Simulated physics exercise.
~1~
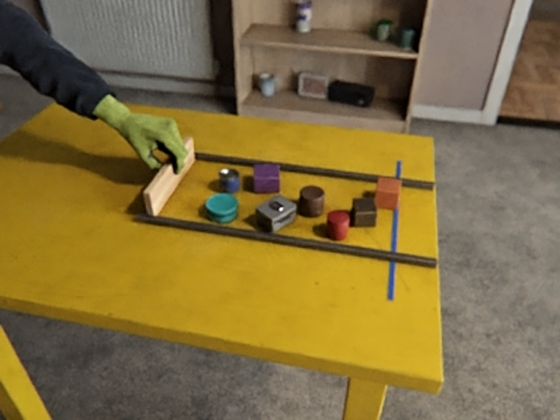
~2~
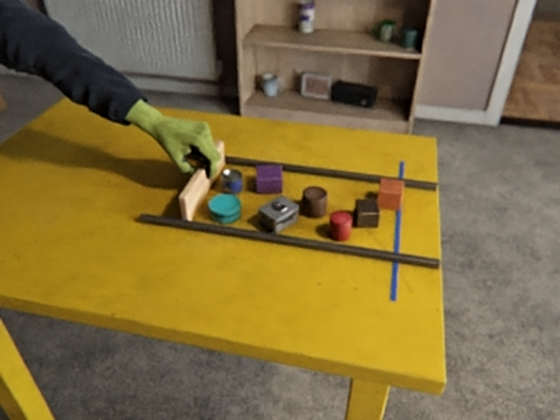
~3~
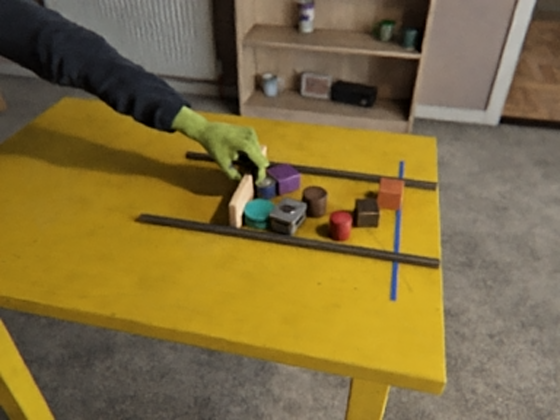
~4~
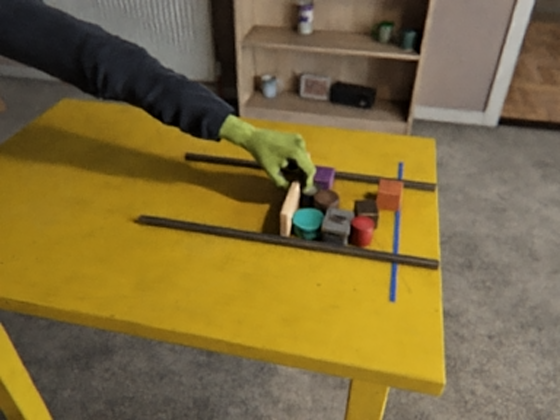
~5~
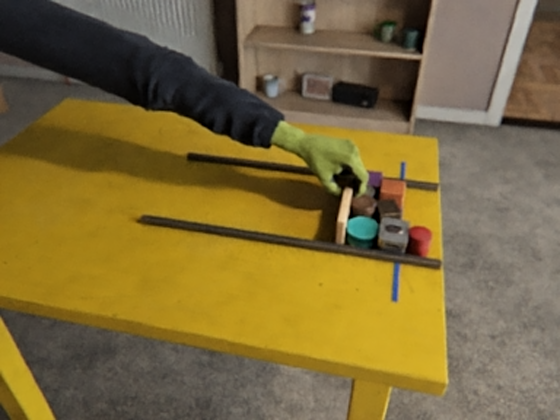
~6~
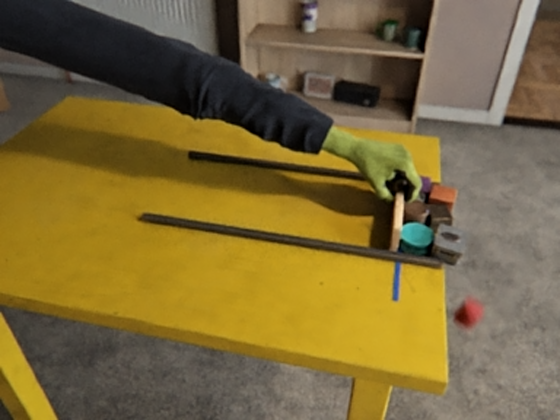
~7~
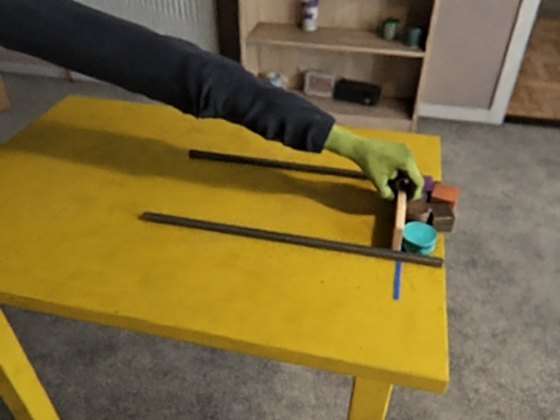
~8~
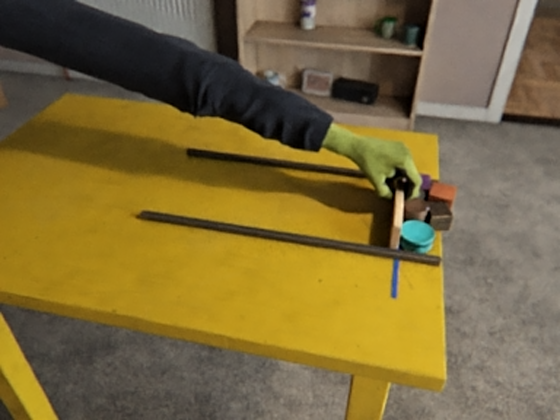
A gloved hand pushes an upright wooden board rightward between two dark rails on a yellow table, seen from above at a slight sway, with shelves behind. Ahead of it sit a turquoise tub, blue pot, purple block, grey case, brown piece, red lid, black block and, near a blue tape line, an orange block. The board gathers them into a tight cluster and drives it across the tape. The red lid drops off the right edge first, then the grey case goes too. The board stops at the tape, leaving the turquoise tub and the others bunched at the edge.
